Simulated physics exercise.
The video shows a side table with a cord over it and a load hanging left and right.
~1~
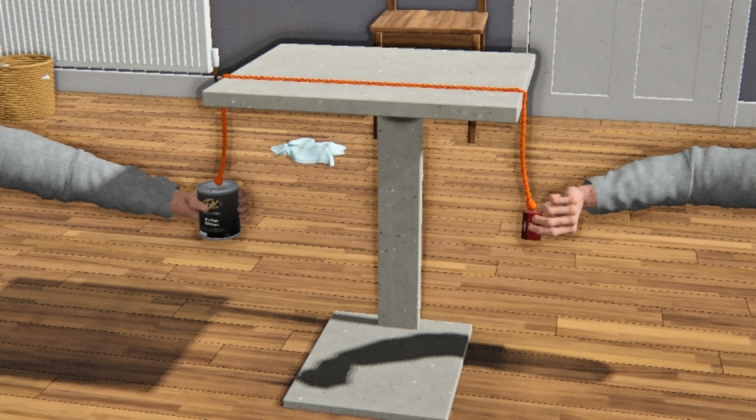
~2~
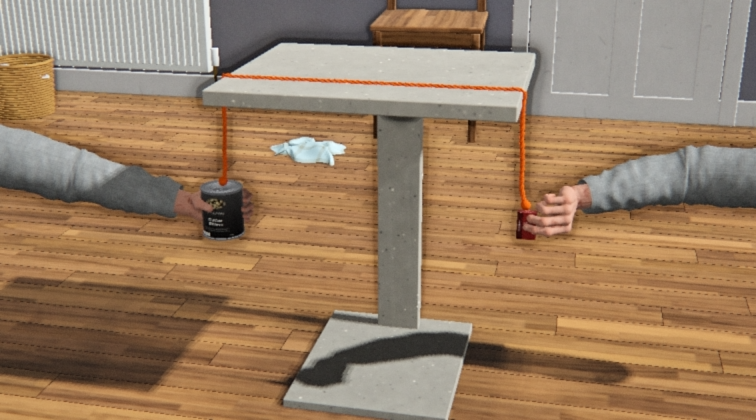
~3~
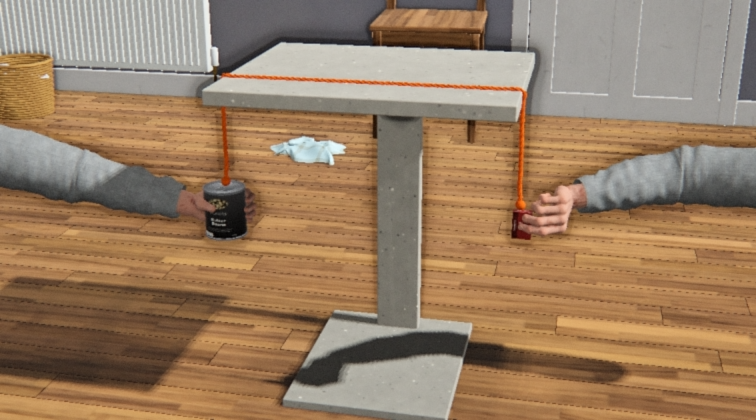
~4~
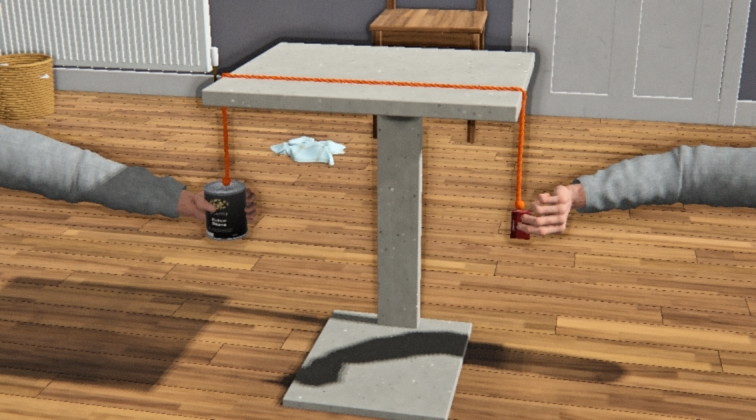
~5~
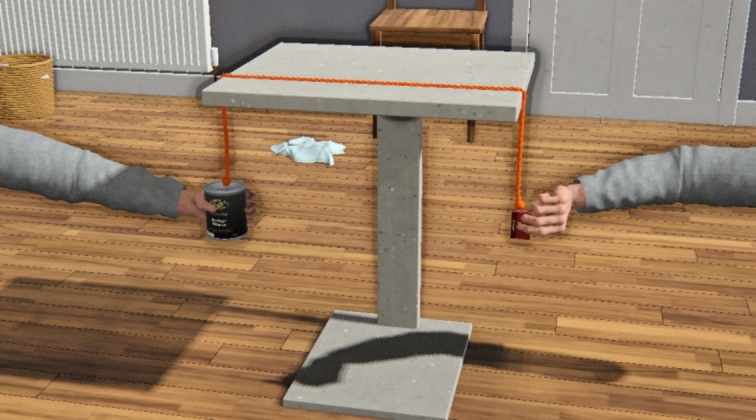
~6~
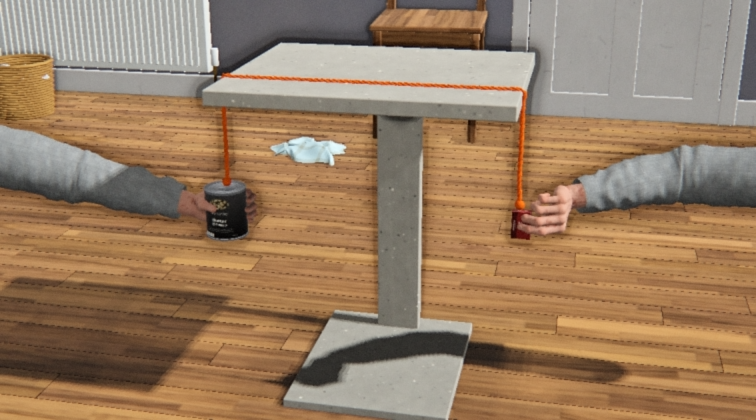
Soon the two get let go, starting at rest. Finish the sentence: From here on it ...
From here on it heads down on the left.
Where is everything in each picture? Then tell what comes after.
In the first picture, left tin (219, 210); right matchbox (532, 225); cord over the top (370, 84).
In the second picture, left tin (223, 210); right matchbox (527, 225).
In the third picture, left tin (225, 210); right matchbox (522, 225).
In the fourth picture, left tin (226, 210); right matchbox (521, 224).
In the fifth picture, left tin (226, 210); right matchbox (521, 225).
In the sixth picture, left tin (226, 210); right matchbox (521, 224); cord over the top (370, 83).
Then, 0.30 s past the final frame, left tin lower near (233, 307); right matchbox higher near (533, 121).
Then, 0.60 s past the final frame, left tin down on the floor near (256, 362); right matchbox pulled up onto the top.
Then, 0.88 s past the final frame, left tin down on the floor near (245, 367); right matchbox down on the floor.
When it is over, left tin down on the floor near (236, 366); right matchbox down on the floor. The cord drops leftwards.
